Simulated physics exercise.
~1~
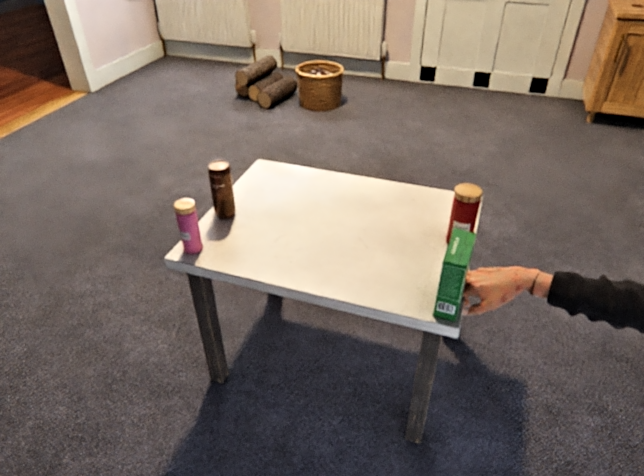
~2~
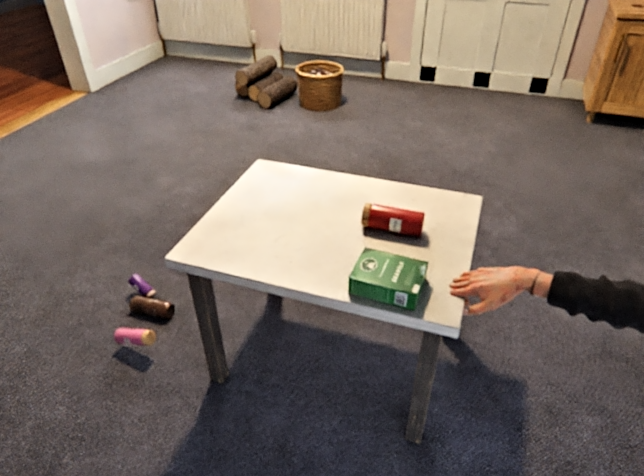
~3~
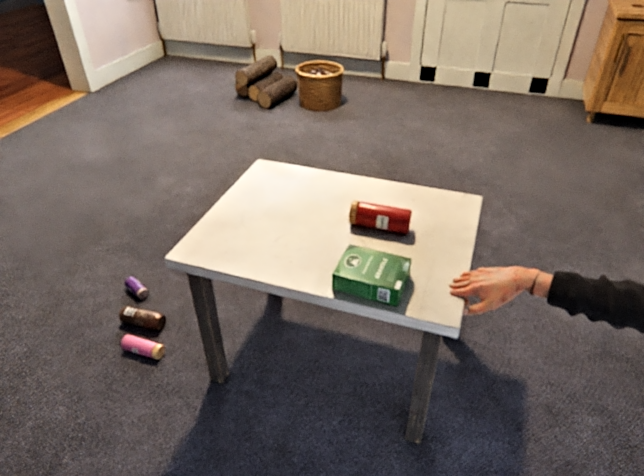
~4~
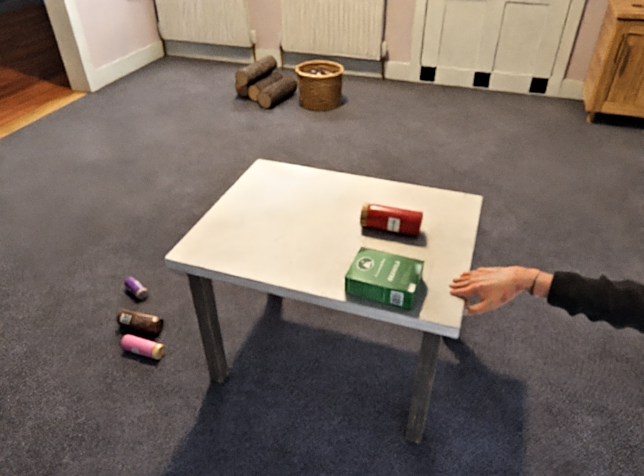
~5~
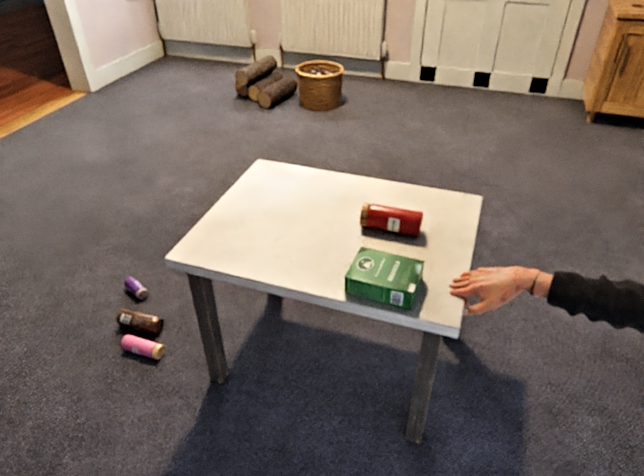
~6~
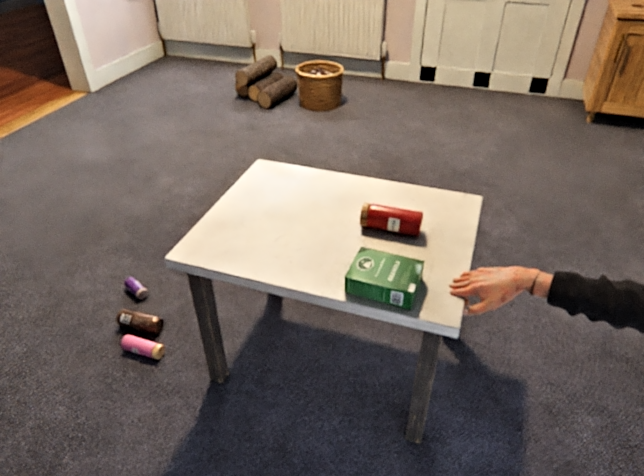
Carpeted room with a hand at a small white table, containers falling off left, red jar and green box toppling on top.
